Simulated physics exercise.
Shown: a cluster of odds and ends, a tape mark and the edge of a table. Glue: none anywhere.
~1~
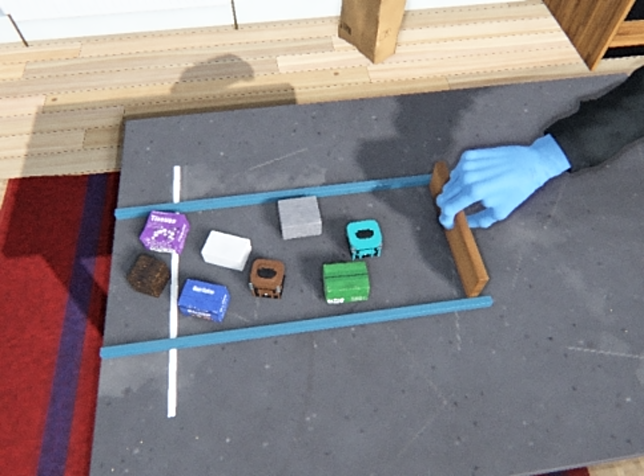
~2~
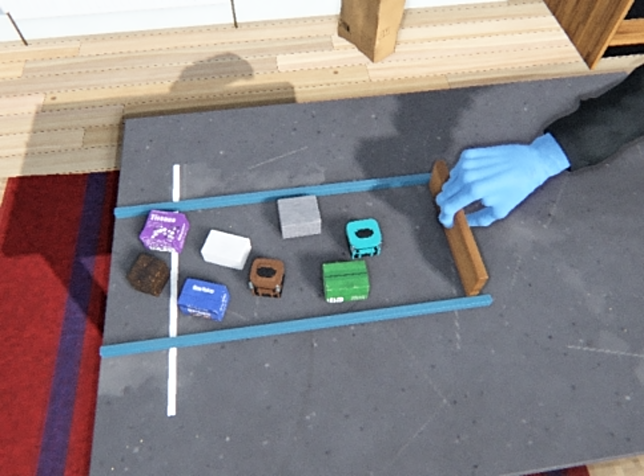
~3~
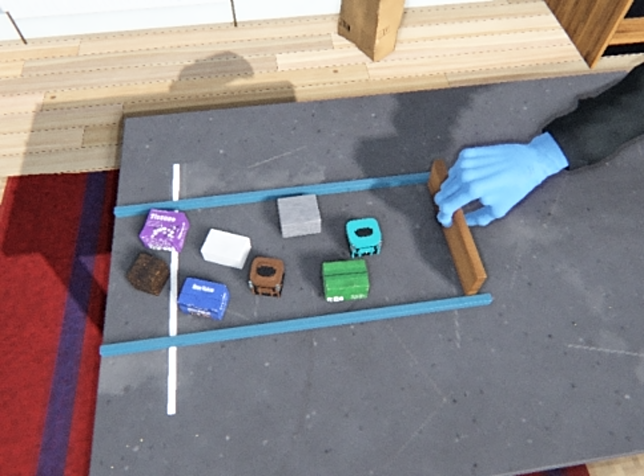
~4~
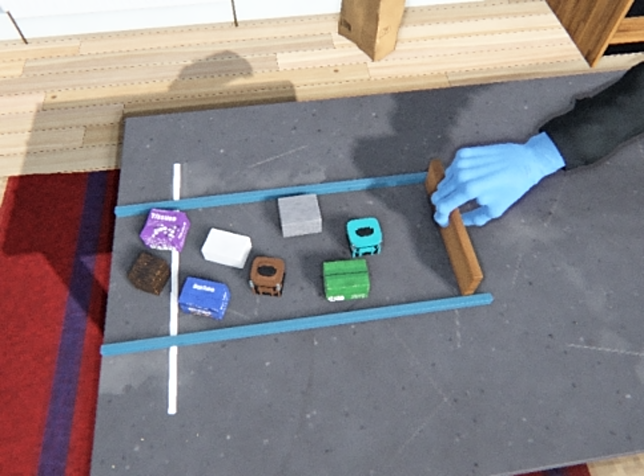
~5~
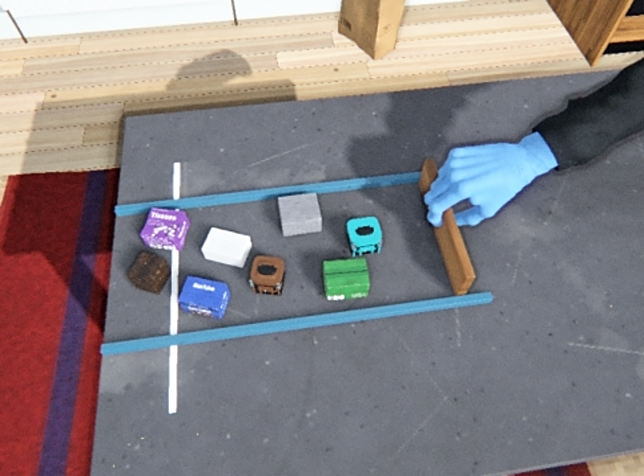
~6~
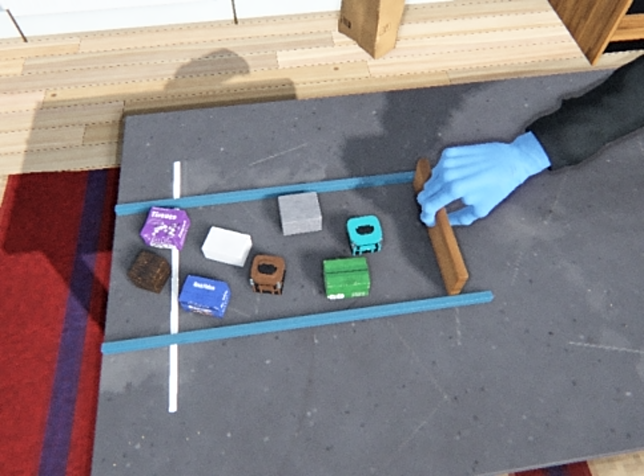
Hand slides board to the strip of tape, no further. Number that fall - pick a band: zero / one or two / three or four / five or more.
Band: One or two.
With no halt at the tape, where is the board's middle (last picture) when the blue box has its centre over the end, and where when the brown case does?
First it's close to (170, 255), next close to (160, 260).
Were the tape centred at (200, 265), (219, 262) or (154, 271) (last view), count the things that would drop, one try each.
It would be 0, then 0, then 5.
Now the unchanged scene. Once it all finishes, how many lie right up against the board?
3 in contact.
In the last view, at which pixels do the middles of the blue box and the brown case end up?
The first one ends at (103, 317), the second at (119, 285).
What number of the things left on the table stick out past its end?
The total would be 4.
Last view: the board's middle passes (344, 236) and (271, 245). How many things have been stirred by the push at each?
Tally: 2; 6.
Early on, none off yet; black block at rest near (151, 272); purple box at rest near (166, 228); blue box at rest near (205, 297).
A while later, none off yet; black block at rest near (151, 272); purple box at rest near (166, 228); blue box travelled a little near (190, 300).
Further along, none off yet; black block travelled about its own width near (131, 277); purple box travelled about its own width near (143, 225); blue box travelled well along near (137, 313).
Finally, the number that fall off is one or two; lost, black block.
